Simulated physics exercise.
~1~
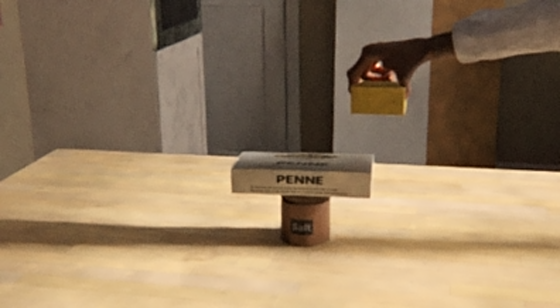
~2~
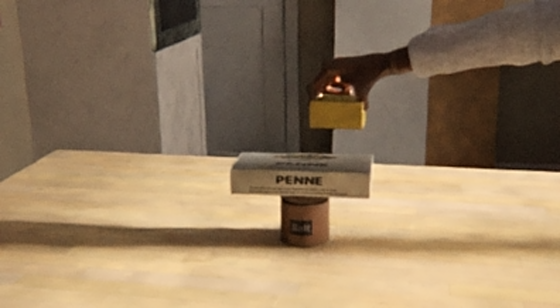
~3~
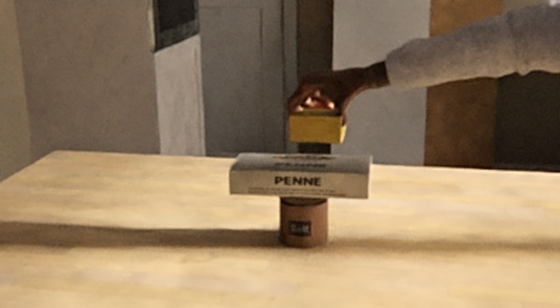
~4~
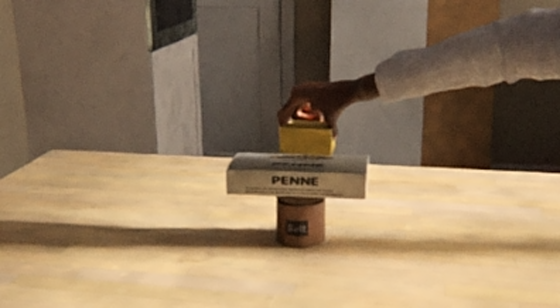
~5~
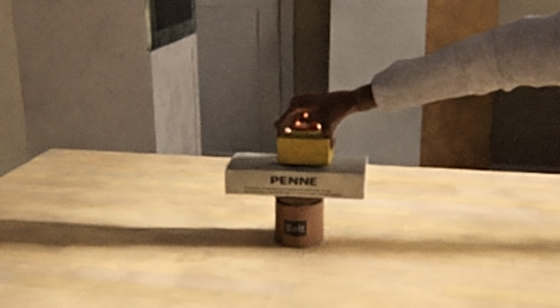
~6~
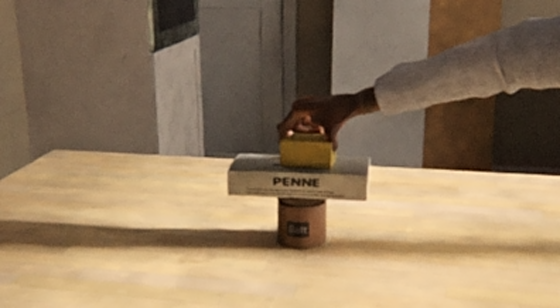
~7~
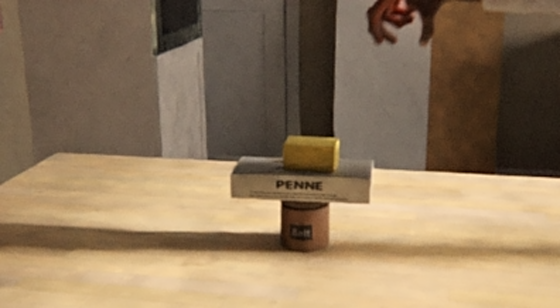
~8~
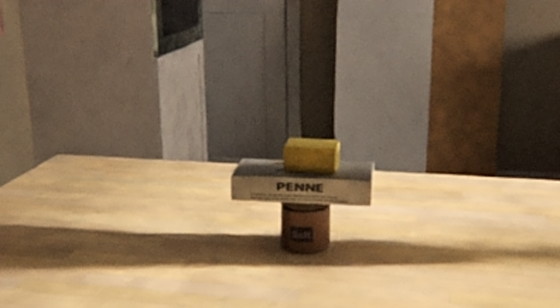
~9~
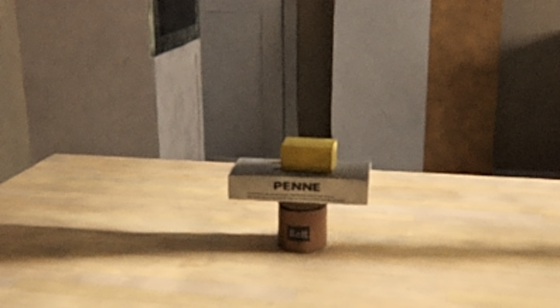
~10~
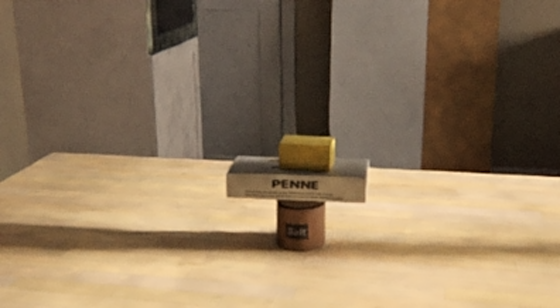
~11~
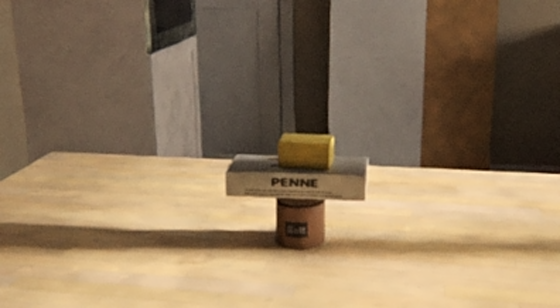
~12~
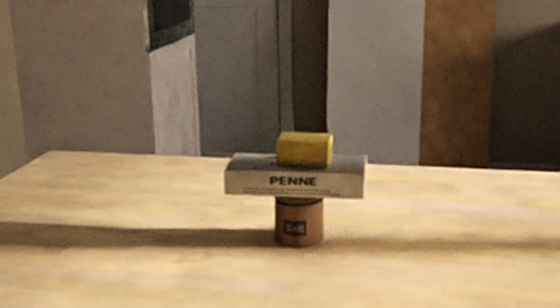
A yellow block is lowered by hand onto a penne packet atop a brown jar and stays balanced.
